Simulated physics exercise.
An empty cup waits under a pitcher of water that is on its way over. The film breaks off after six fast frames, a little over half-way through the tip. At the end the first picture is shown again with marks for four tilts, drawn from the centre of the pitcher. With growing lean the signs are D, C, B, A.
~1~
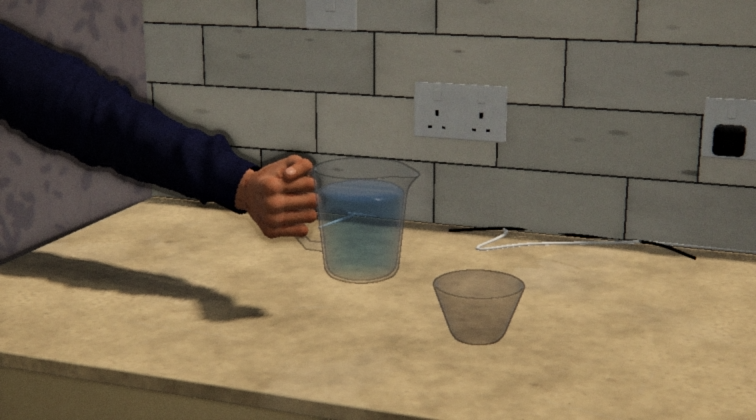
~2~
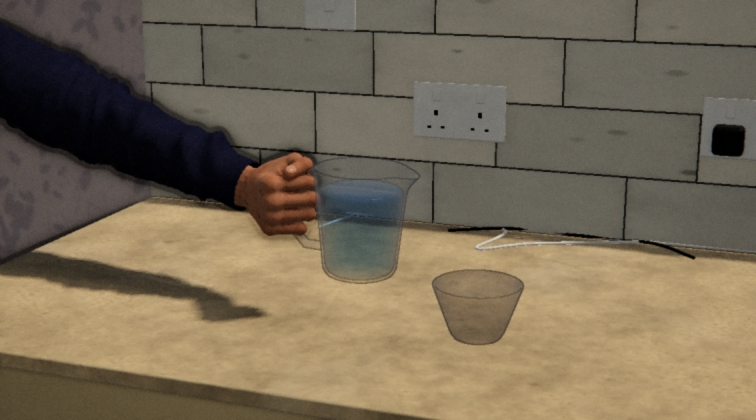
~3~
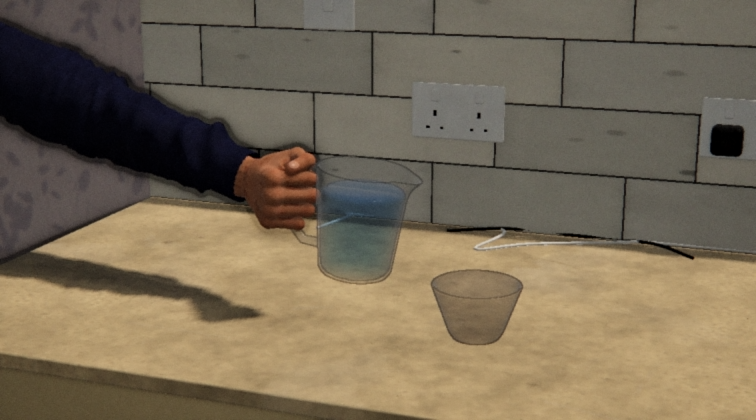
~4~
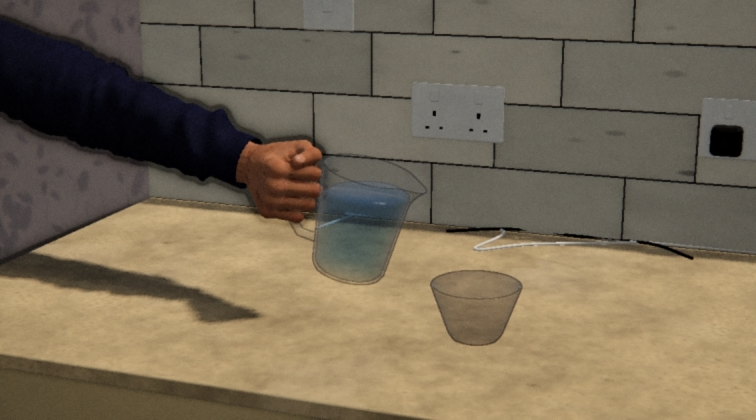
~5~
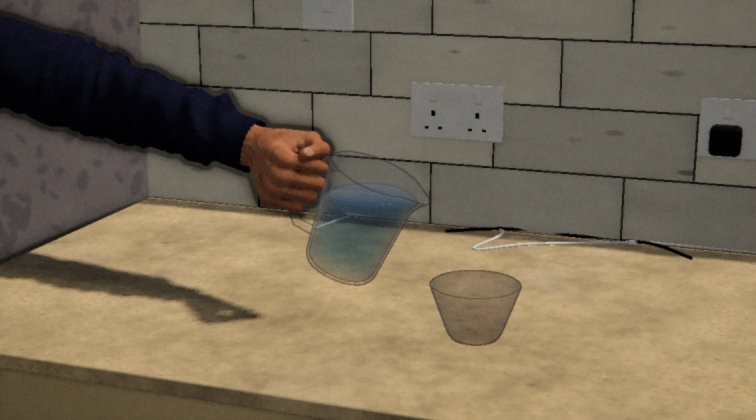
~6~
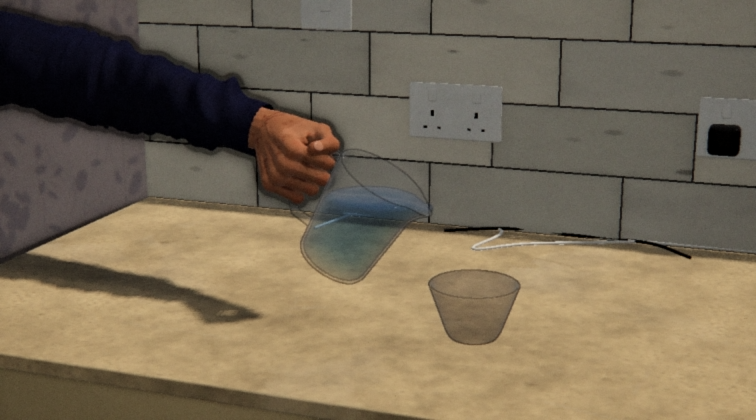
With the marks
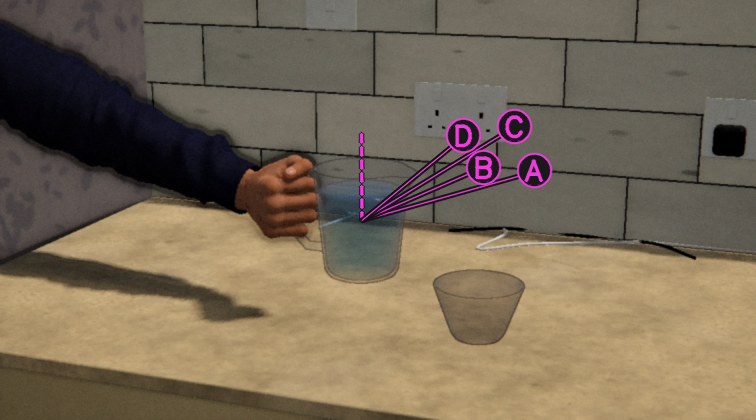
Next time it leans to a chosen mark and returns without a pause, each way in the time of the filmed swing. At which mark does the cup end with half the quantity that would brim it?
Best: D.
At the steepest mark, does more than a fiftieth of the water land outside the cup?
Yes.
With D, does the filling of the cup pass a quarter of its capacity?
Yes.
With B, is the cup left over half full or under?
Over half.
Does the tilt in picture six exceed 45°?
No.
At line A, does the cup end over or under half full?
Over.
On the marked copy, A at (518, 176); B at (467, 174); C at (500, 135); D at (451, 147).
With A, the cup ends with about 79 % of what it can hold; 21 % of the water is spilt.
With B, the cup ends with about 81 % of what it can hold; 8 % of the water is spilt.
With C, the cup ends with about 68 % of what it can hold; 3 % of the water is spilt.
With D, the cup ends with about 49 % of what it can hold.
